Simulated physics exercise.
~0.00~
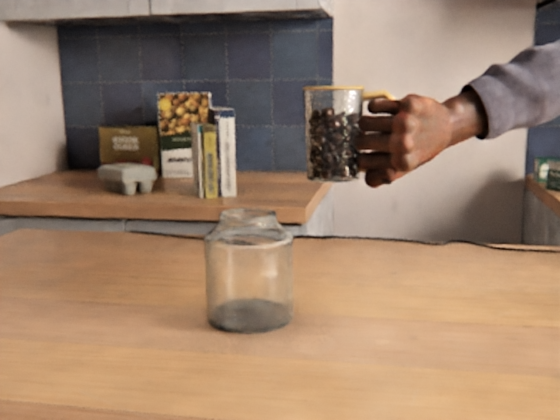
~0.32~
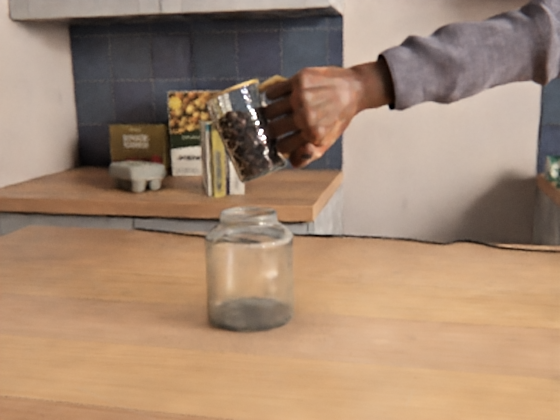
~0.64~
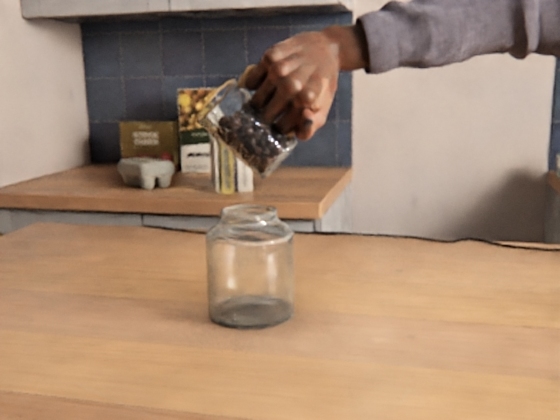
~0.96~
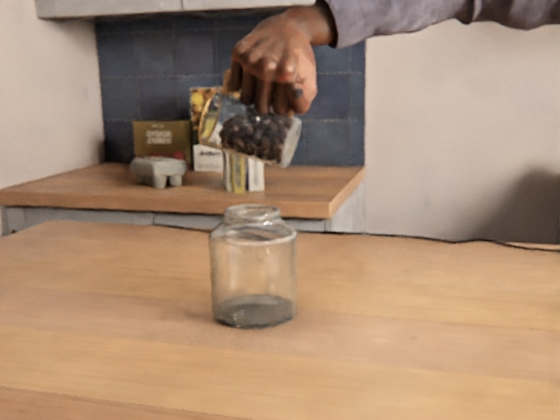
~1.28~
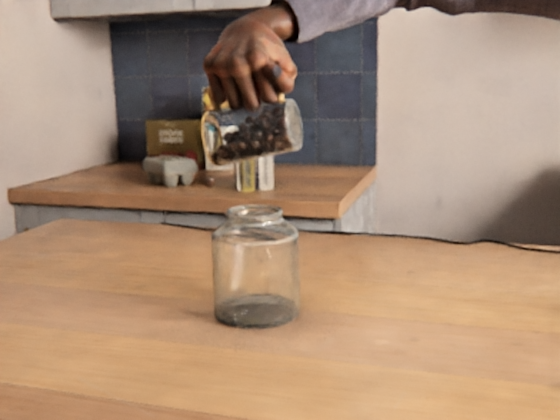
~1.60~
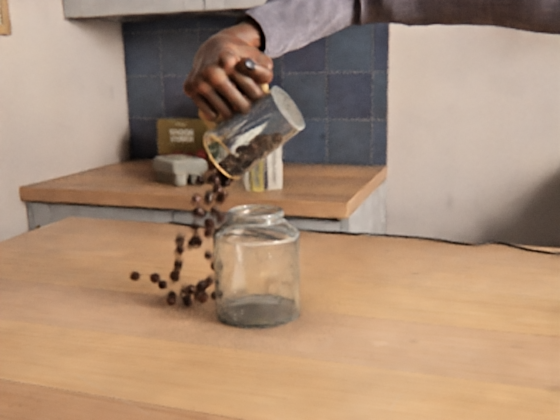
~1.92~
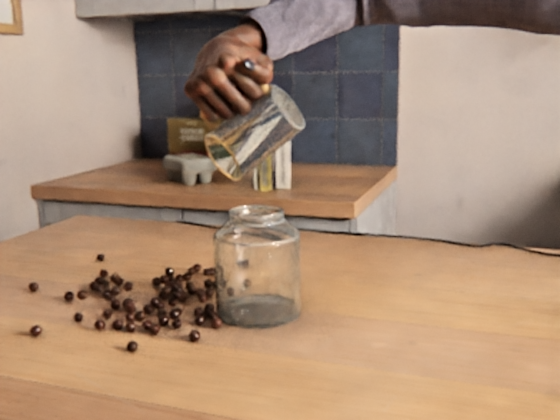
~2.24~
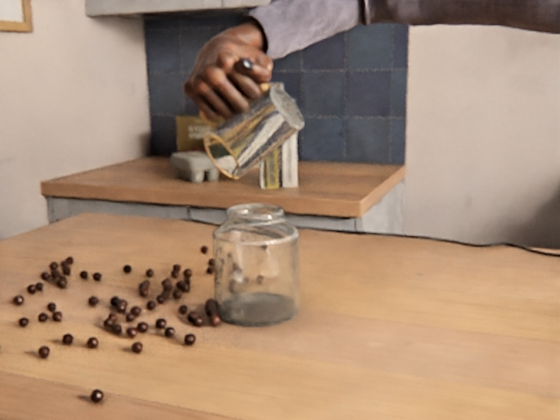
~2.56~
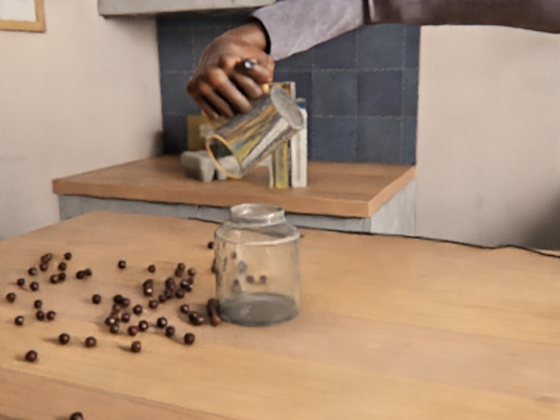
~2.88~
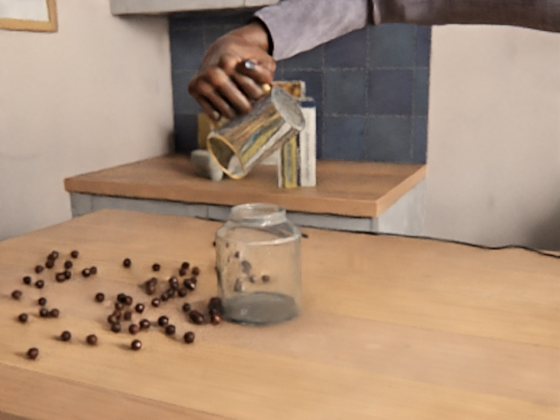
In a kitchen with blue wall tiles, seen from slightly above a light wooden table, an empty, clear glass jar stands near the middle, with boxes and a grey carton on a counter behind. A hand in a grey sleeve holds a see-through cup of dark brown chocolate balls at the upper right. It moves left above the jar, tipping the cup onto its side. As the cup tilts further, the balls tumble out past the jar's left side and scatter across the table. The view drifts slightly sideways. Finally, the emptied cup stays tilted above the still-empty jar, the balls strewn to the left.
